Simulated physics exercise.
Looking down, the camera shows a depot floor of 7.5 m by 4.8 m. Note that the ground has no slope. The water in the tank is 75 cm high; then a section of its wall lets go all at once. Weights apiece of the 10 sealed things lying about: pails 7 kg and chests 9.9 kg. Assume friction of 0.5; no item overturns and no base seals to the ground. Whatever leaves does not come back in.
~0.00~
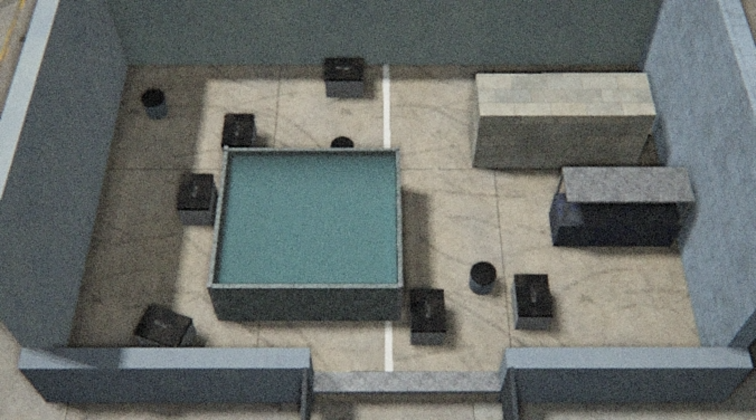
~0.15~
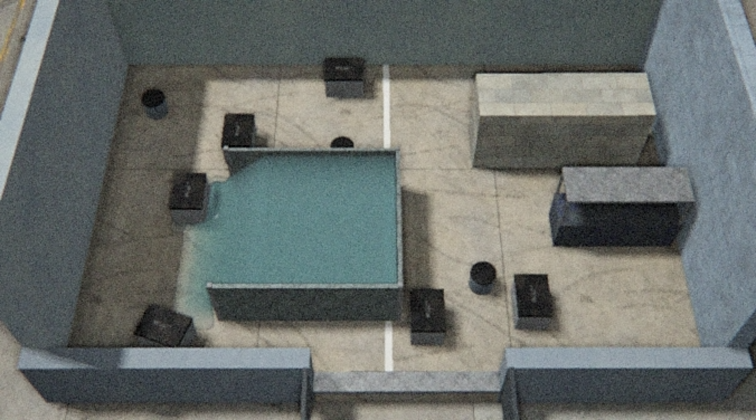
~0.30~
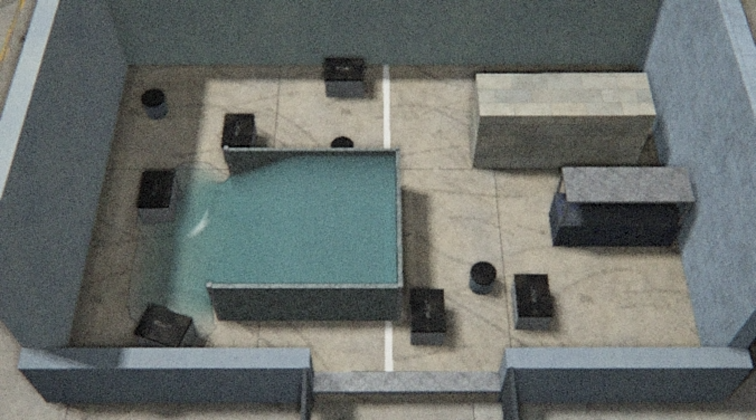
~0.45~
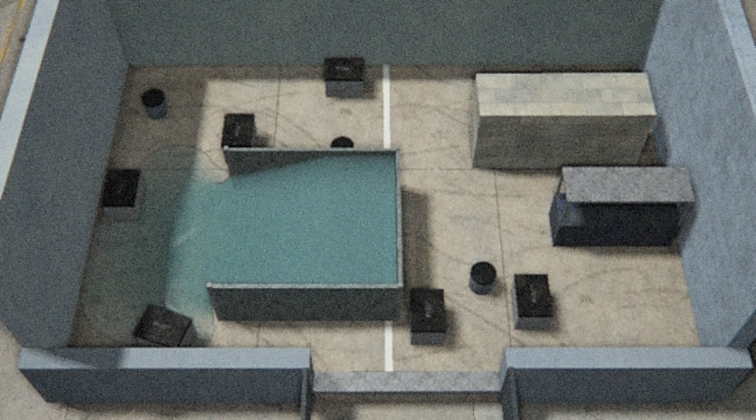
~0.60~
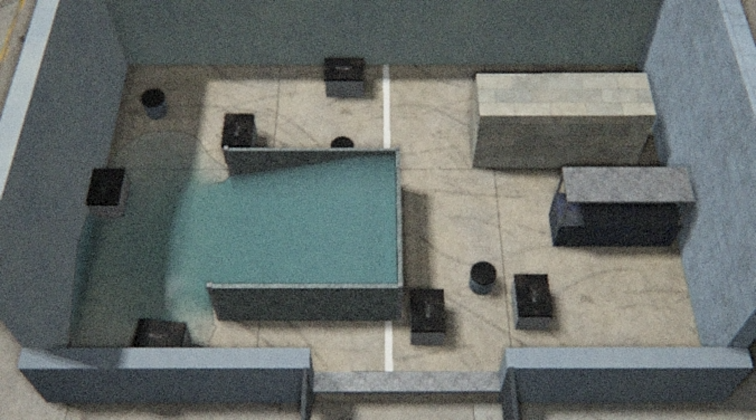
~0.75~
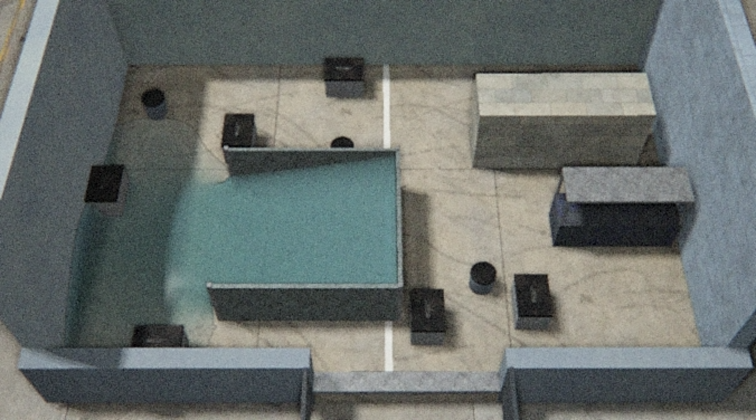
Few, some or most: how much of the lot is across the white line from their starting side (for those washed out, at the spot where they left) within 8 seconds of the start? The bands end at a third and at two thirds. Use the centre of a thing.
That comes to from one to two thirds.
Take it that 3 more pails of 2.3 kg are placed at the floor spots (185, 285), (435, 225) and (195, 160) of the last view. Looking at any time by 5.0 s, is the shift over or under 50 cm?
Order kept: Too far; not that far; too far.
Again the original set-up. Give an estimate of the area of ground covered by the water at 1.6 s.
Somewhere about 11.0 m2, give or take.
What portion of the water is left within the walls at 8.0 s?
I'd say some 92 percent hasn't gone yet.
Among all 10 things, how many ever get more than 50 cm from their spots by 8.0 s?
Counting them up, I find 9.
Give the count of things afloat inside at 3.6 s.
At that moment it comes to 2.
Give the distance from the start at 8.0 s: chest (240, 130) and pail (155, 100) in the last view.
Taking them in the order asked, 140 cm and then 400 cm.
After 1.6 s 0 of 10 are over the mark; 1 afloat.
After 3.6 s 3 of 10 are over the mark; 2 afloat.
After 5.6 s 4 of 10 are over the mark; 4 afloat.
After 8.0 s 5 of 10 are over the mark; 6 afloat.
